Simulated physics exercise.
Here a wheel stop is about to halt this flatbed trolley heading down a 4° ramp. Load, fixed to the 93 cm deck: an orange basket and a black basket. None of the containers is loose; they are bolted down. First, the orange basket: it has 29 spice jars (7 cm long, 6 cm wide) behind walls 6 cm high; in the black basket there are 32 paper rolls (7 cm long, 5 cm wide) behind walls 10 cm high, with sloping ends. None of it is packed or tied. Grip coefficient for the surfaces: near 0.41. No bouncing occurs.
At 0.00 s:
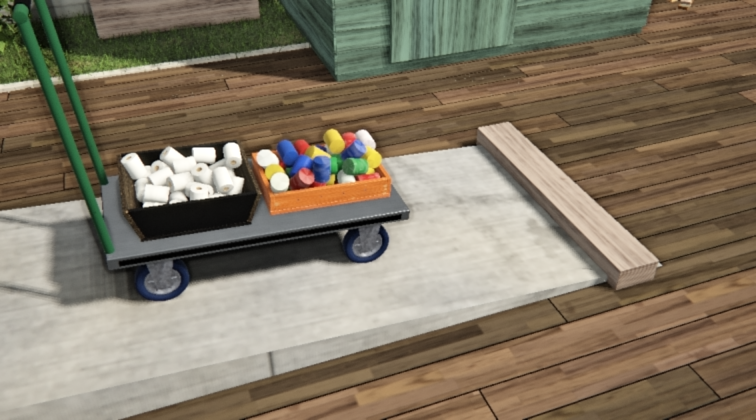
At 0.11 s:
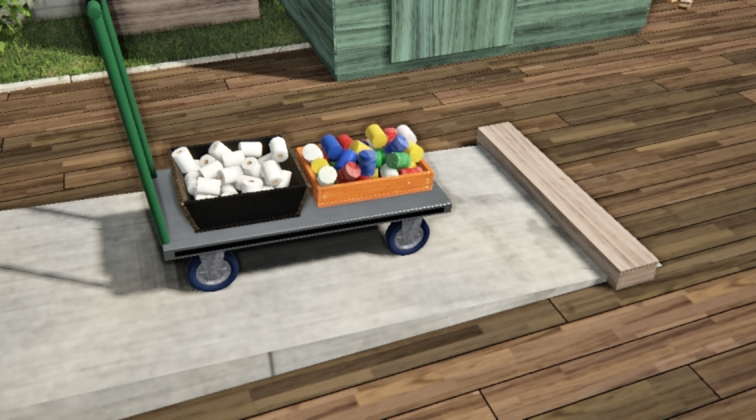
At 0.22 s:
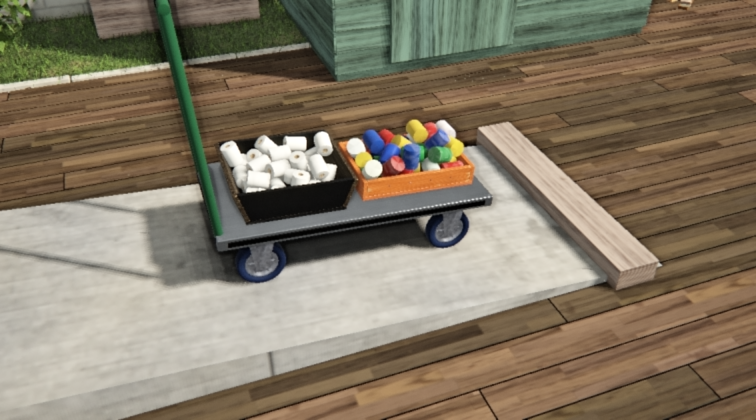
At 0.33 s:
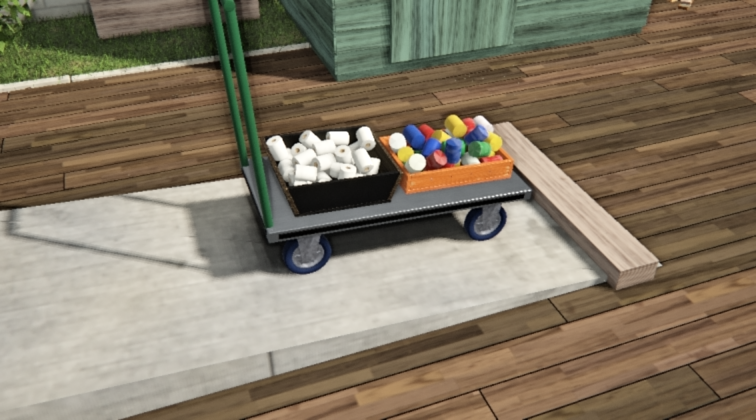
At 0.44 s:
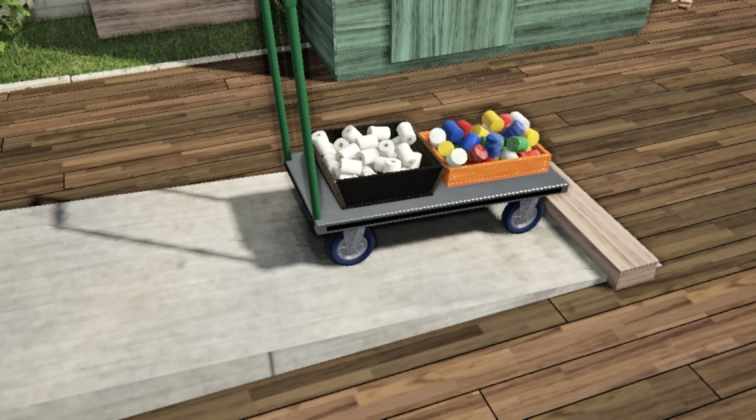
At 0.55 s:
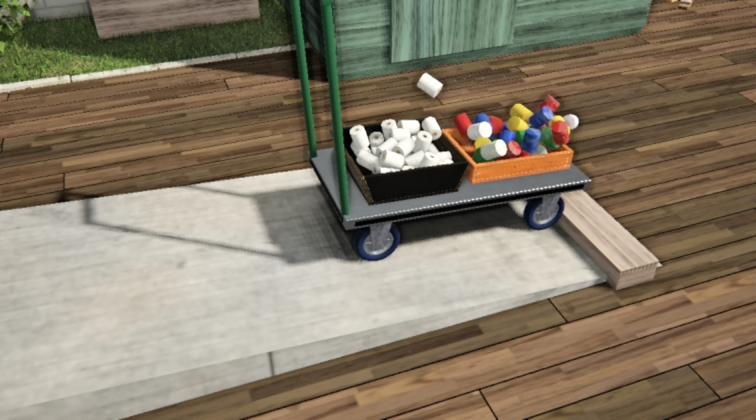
A flatbed trolley carrying two baskets rolls right to a wooden stop, jolting its load upward.
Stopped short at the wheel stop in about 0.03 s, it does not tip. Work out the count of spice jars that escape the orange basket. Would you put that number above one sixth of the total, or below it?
Above one sixth.
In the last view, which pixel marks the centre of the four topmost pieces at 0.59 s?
They are centred near pixel (529, 71).
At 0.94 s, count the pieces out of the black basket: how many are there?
The black basket is at around 1.
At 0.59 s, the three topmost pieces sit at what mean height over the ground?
Close to 68 cm up.
After 0.59 s, orange basket 24 in, 5 out and black basket 31 in, 1 out.
After 0.71 s, orange basket 19 in, 10 out and black basket 31 in, 1 out.
After 0.94 s, orange basket 14 in, 15 out and black basket 31 in, 1 out.
Final count (at 1.45 s), orange basket 13 in, 16 out and black basket 31 in, 1 out. Asked share, 16 of 29, 55 per cent.
